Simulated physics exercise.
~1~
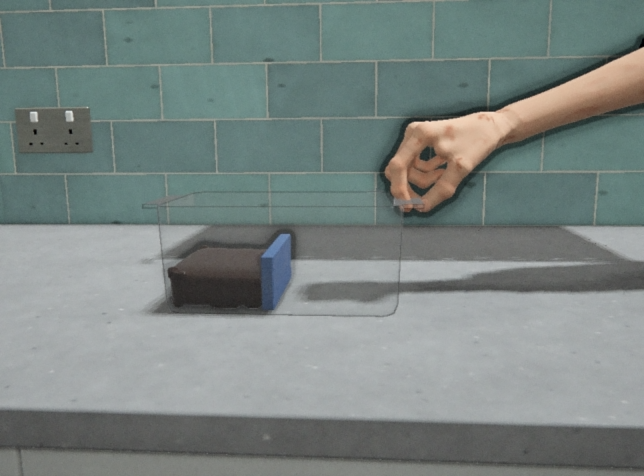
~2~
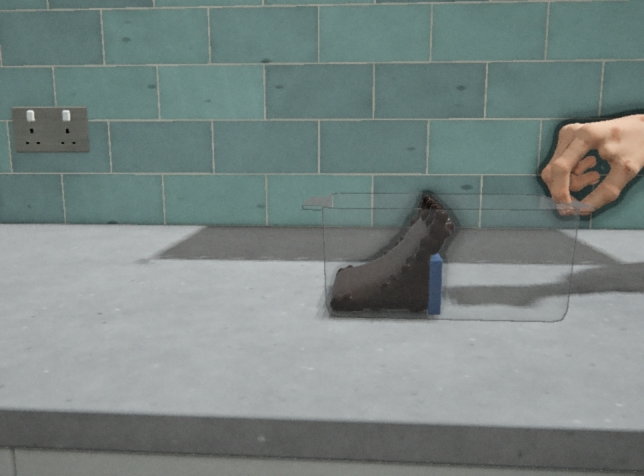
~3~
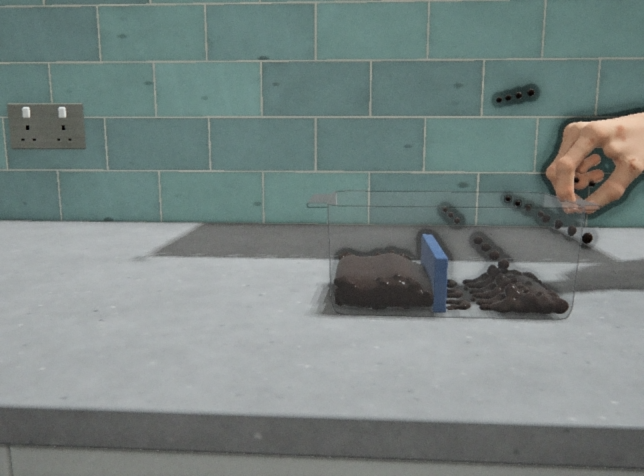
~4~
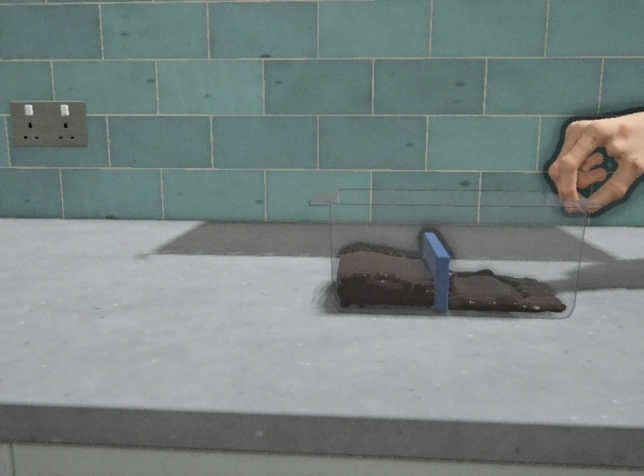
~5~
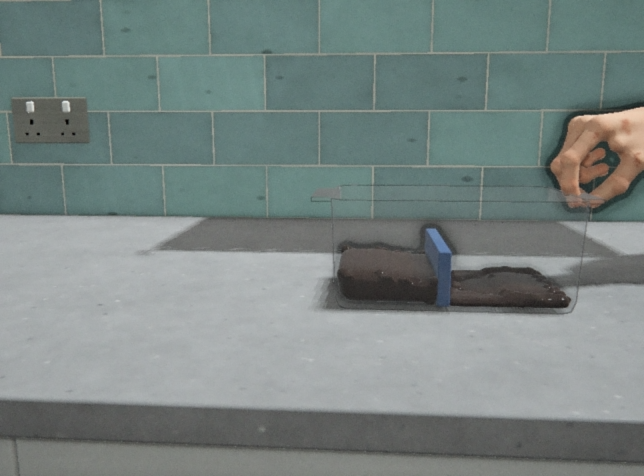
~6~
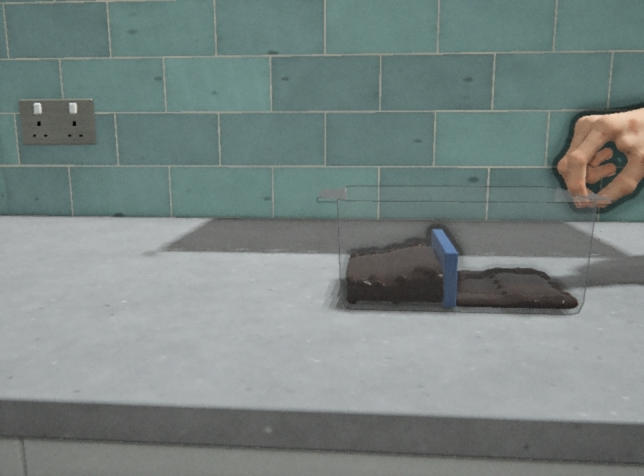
A clear oblong tub with dark brown liquid left of its blue divider sits on a grey countertop, seen from the front against teal wall tiles with a double socket at upper left. A hand at the right grips its edge and pulls it quickly to the right. The liquid piles up against the divider and surges over it, and a few dark drops fly beyond the rim. As the tub stops, the liquid settles on both sides. Most of it remains on the left, with a shallower pool on the right, and the hand still at the edge.
